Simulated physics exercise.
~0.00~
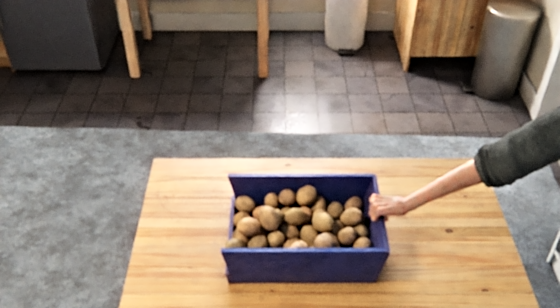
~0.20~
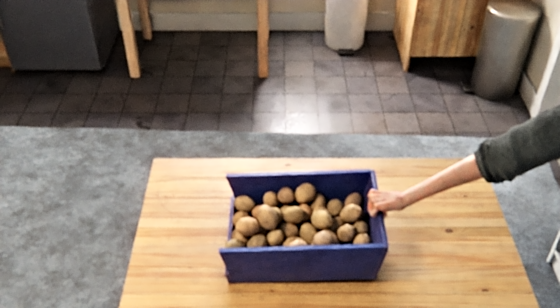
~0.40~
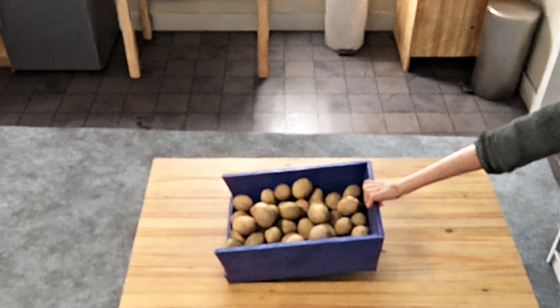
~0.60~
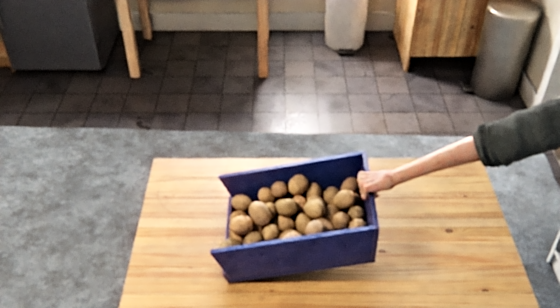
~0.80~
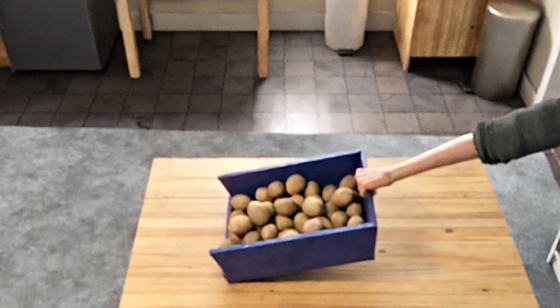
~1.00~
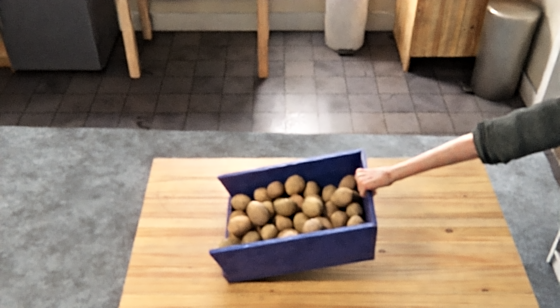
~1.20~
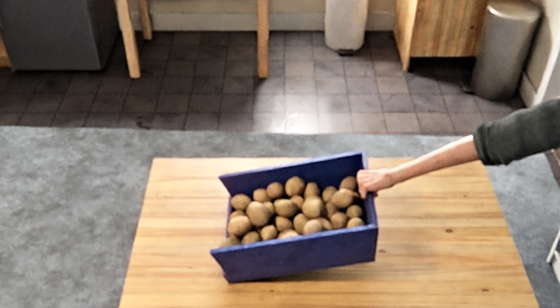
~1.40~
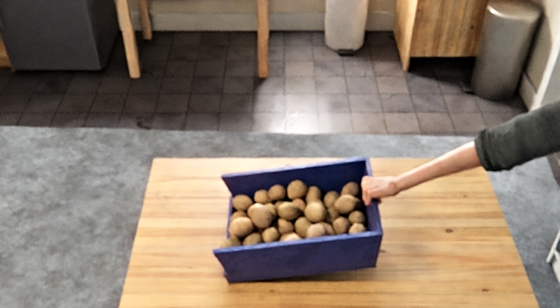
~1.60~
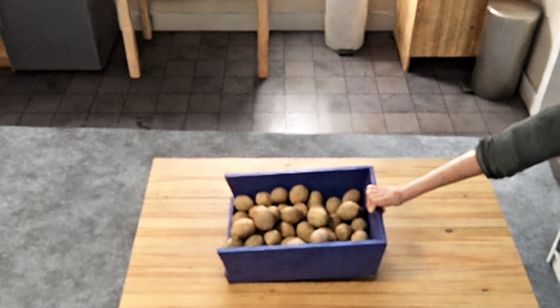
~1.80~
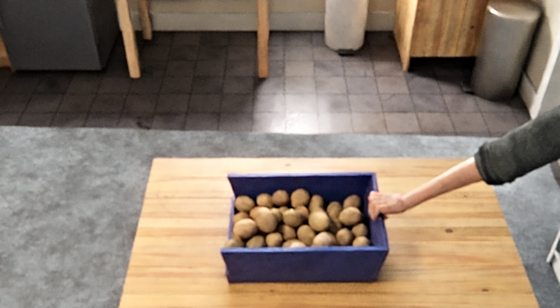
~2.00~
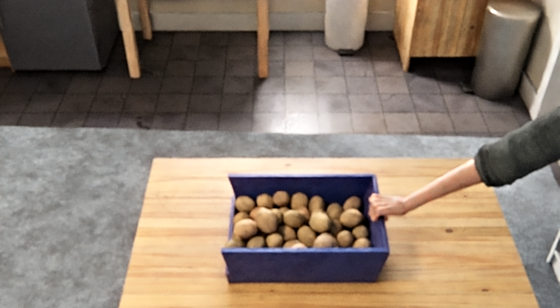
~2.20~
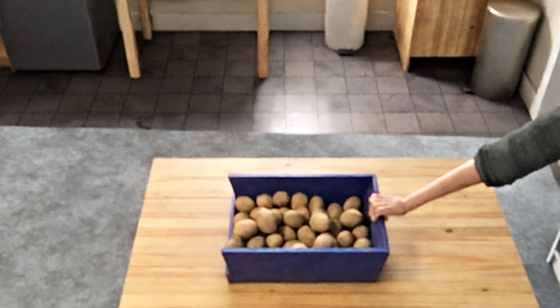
A blue tub full of potatoes sat on a wooden table while a hand lifted its right end a little, held it tilted briefly, then lowered it flat again, and all the potatoes stayed inside.
